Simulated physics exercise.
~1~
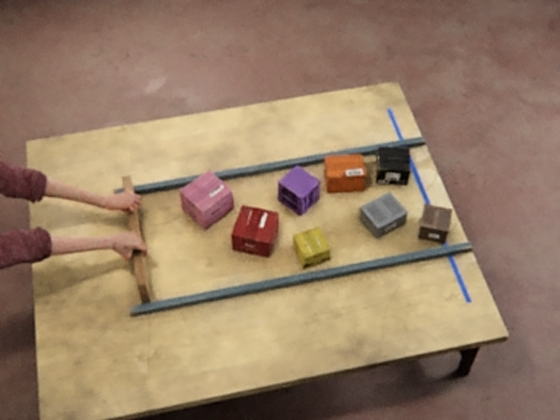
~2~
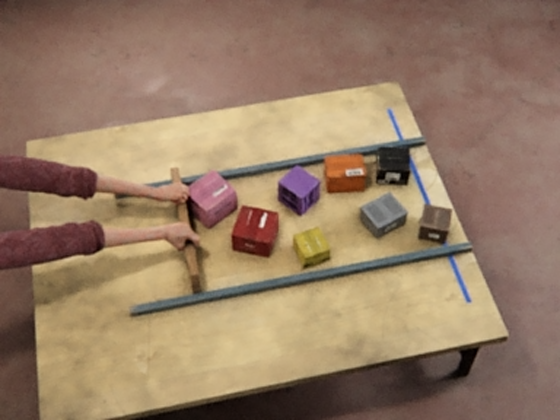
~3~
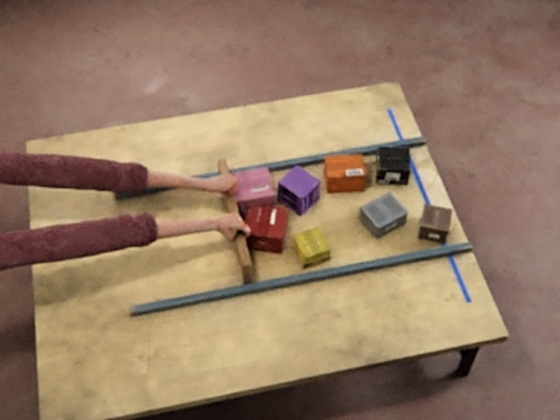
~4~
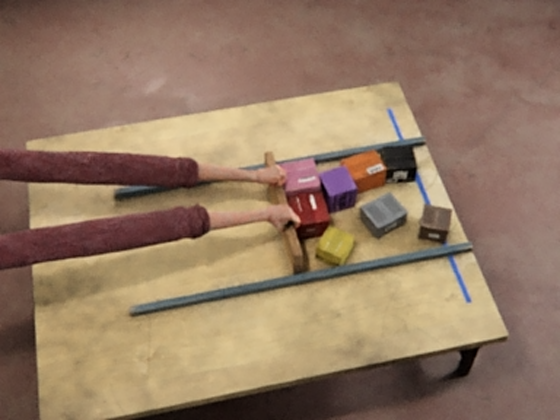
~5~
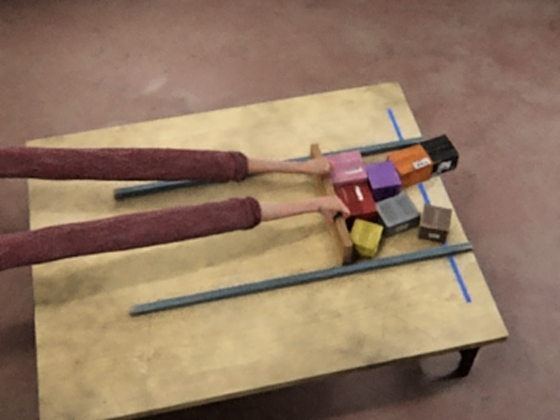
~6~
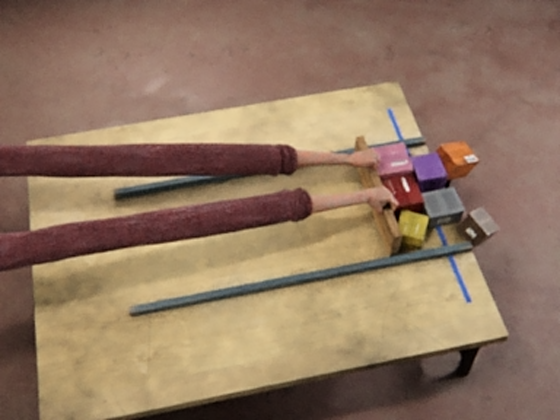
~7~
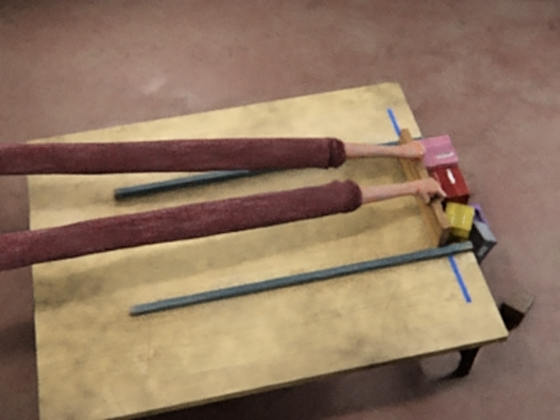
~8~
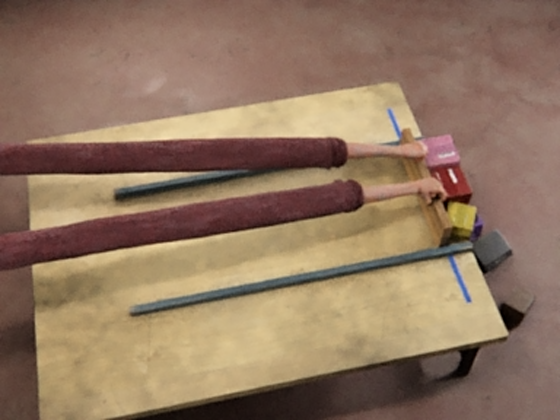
The clip shows two hands pushing a wooden plank rightward between two rails on a table, gathering colourful boxes and driving several over the far end before stopping near the blue tape, with the pink, red and yellow boxes still against the plank and a grey box beyond the edge.
